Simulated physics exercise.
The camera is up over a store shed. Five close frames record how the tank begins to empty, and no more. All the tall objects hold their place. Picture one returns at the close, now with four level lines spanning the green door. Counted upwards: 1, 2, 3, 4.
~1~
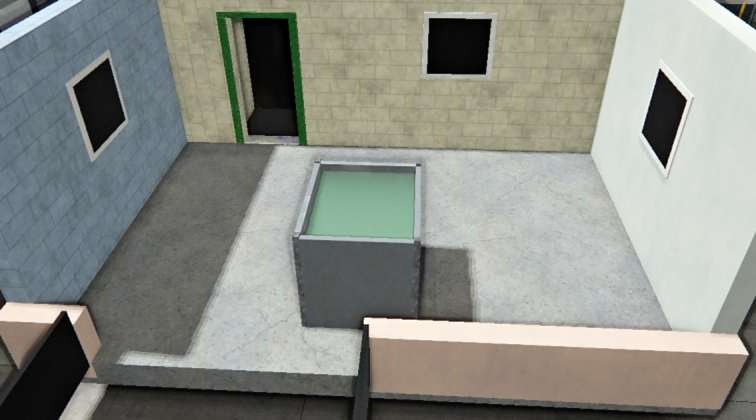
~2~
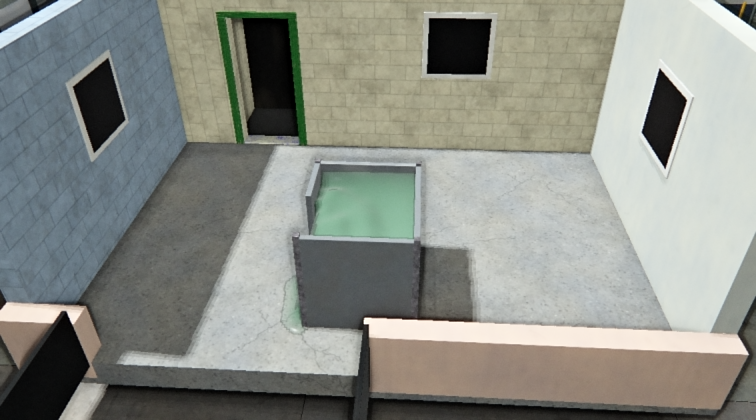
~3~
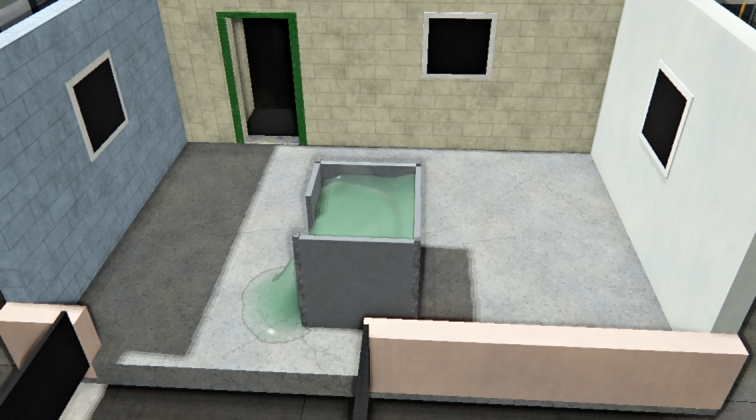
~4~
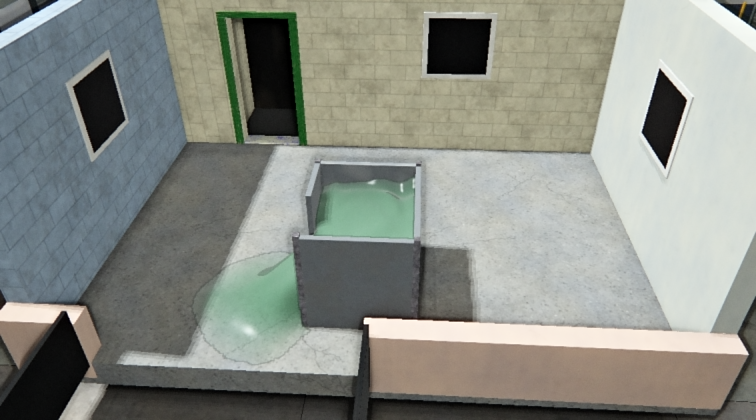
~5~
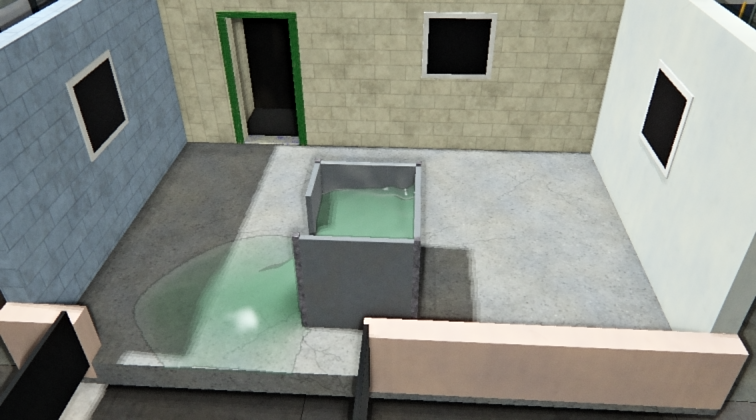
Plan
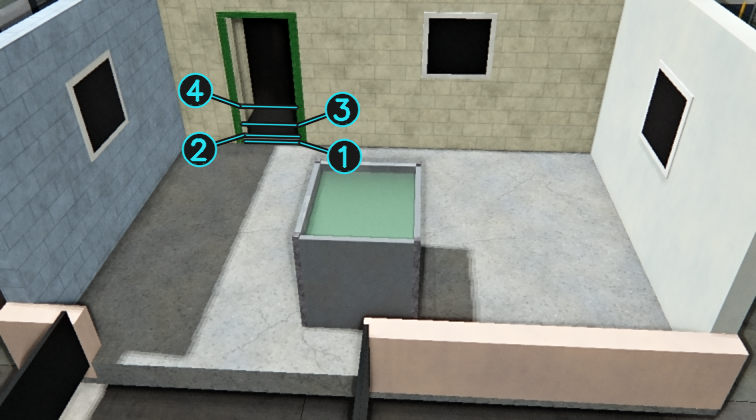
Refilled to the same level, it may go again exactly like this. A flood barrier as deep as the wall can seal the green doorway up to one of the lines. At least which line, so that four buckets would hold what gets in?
The limit is 2.
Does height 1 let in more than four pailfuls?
Yes, it does.
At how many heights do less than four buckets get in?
Three.
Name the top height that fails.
Height 1.
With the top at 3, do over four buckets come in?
No.
On the marked copy, 1 at (272, 142); 2 at (271, 135); 3 at (270, 124); 4 at (268, 106); from the bottom up 1, 2, 3, 4.
With 1, about 10 bucketfuls get in.
With 2, a splash gets over, under a bucket.
With 3, nothing gets over.
With 4, nothing gets over.
